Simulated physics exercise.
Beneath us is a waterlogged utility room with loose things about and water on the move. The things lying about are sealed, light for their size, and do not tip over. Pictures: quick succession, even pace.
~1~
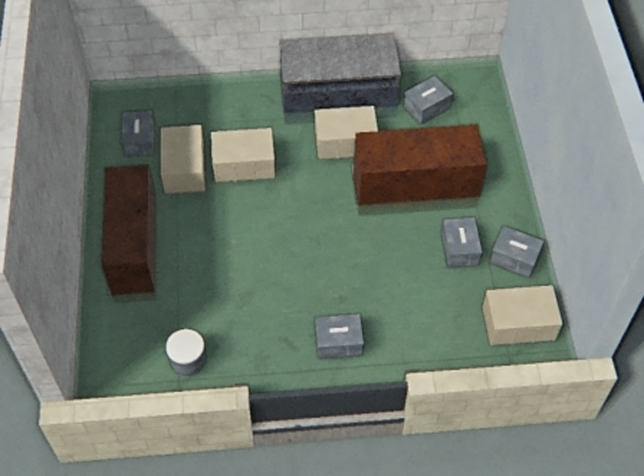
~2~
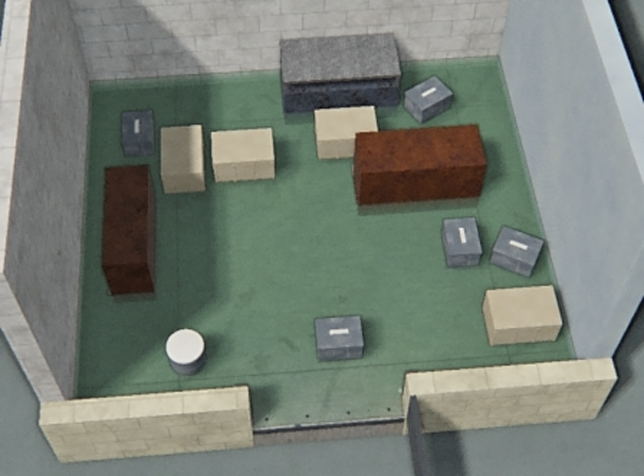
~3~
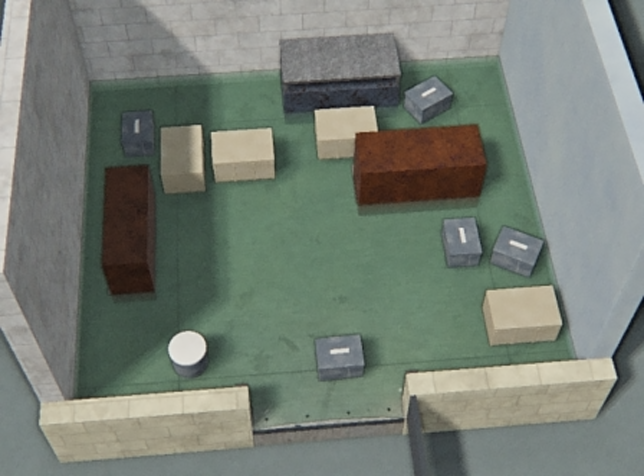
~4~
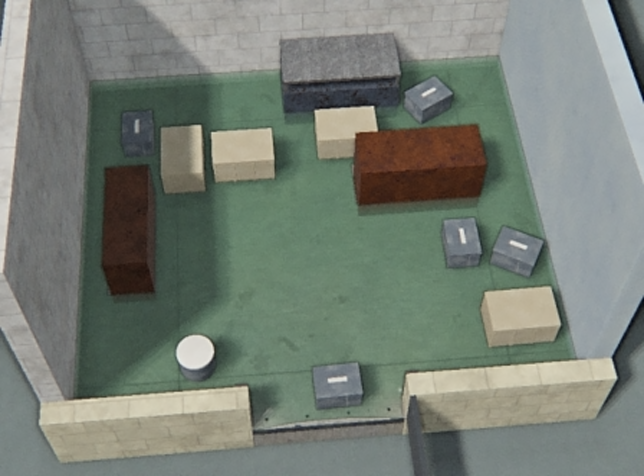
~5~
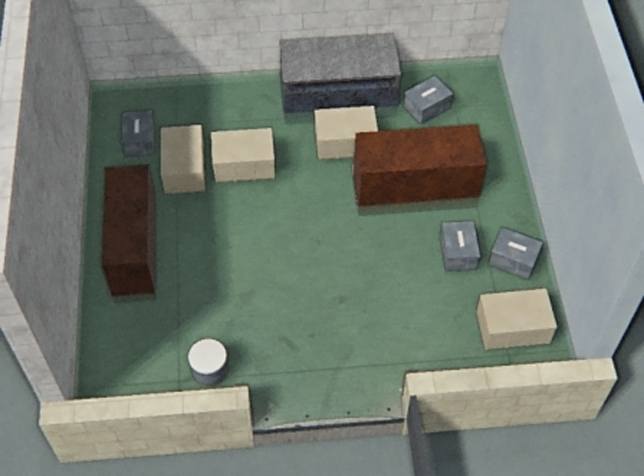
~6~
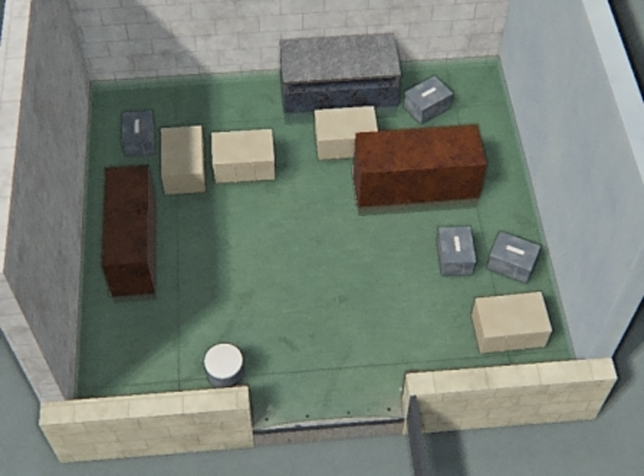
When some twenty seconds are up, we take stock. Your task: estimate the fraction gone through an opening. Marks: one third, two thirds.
Fraction: Two thirds or beyond.
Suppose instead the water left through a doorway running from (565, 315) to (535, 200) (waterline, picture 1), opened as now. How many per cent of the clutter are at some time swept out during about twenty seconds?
Share reached: 60 %.
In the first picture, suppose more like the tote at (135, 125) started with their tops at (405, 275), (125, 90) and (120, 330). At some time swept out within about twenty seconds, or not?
Going through them one by one: Escaped / remained / escaped.
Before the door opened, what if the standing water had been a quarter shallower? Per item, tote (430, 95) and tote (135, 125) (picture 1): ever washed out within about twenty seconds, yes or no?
First does not get out, second does not get out.
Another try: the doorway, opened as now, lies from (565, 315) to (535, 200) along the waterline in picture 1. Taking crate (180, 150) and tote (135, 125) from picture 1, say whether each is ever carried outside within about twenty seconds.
First retained, second retained.
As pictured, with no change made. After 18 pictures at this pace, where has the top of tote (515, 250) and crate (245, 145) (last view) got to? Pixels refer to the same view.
Near (479, 315) and (259, 242).
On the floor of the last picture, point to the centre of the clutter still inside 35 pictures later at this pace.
In the last view, somewhere about (295, 256).
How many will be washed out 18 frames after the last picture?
Total: 2.
A moment on, 2 of 10 are out; 8 afloat.
Next, 2 of 10 are out; 8 afloat.
Later, 6 of 10 are out; 4 afloat.
In the end, 7 of 10 are out; 3 afloat.
